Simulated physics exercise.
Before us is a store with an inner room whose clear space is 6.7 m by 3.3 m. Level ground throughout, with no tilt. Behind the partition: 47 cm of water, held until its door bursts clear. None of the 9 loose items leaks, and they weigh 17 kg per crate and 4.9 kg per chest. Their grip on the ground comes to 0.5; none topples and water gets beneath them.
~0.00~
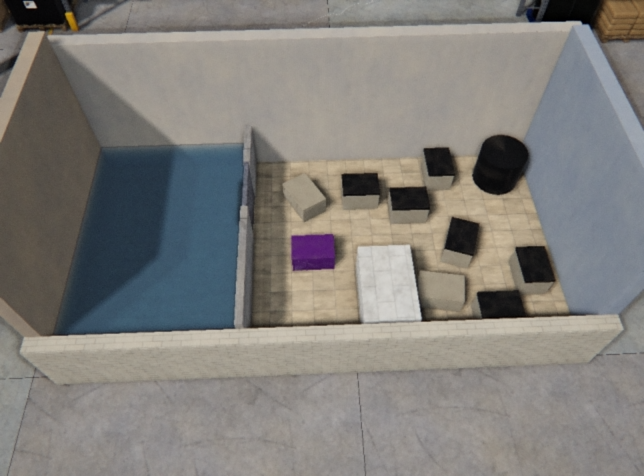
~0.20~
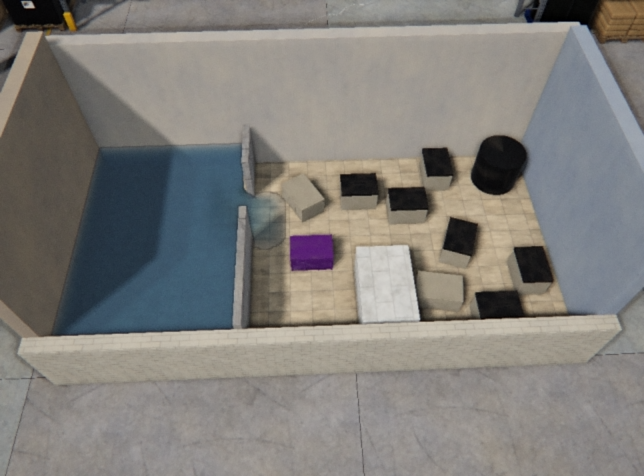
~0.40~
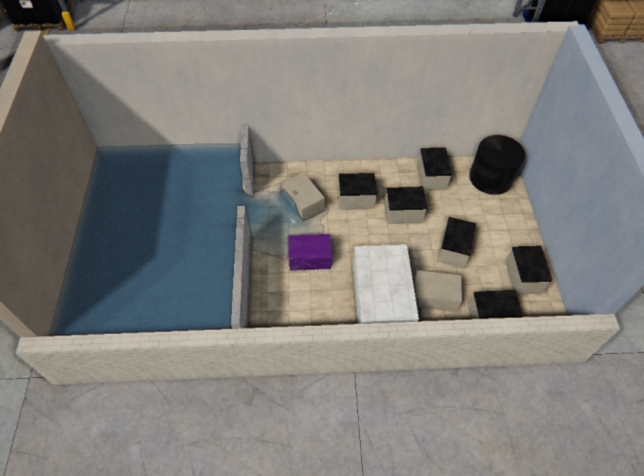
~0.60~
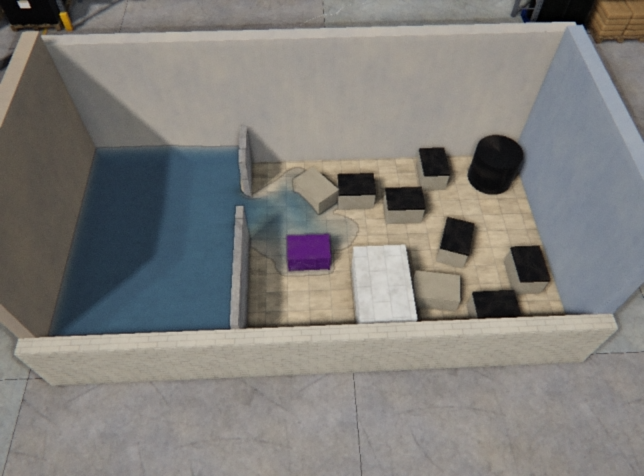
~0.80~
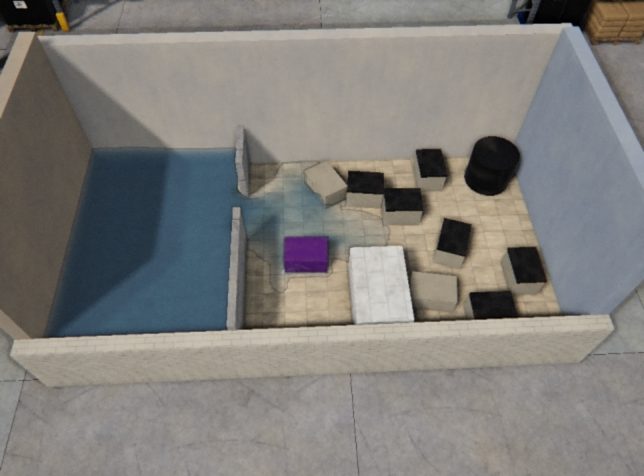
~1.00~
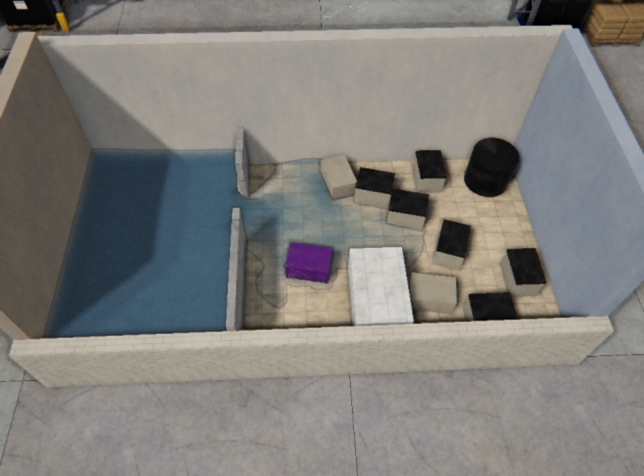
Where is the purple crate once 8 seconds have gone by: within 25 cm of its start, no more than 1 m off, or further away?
Honestly, it budges somewhat.
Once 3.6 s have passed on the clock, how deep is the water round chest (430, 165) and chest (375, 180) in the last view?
Close to 16 and 16 centimetres.
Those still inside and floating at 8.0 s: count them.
At that point I count 9.
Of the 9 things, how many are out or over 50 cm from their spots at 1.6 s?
Count: 5.
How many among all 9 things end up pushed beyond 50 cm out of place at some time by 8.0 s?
That adds up to 9.
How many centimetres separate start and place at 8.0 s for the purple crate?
Roughly 50 centimetres.
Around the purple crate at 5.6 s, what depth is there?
Somewhere close to 5 cm.
After 1.6 s the purple crate is near (322, 281), 0.6 m from its start, aground; 0 afloat.
After 3.6 s the purple crate is near (309, 305), 0.9 m from its start, aground; 6 afloat.
After 5.6 s the purple crate is near (301, 304), 0.9 m from its start, aground; 8 afloat.
After 8.0 s the purple crate is near (269, 261), 0.5 m from its start, afloat; 9 afloat.
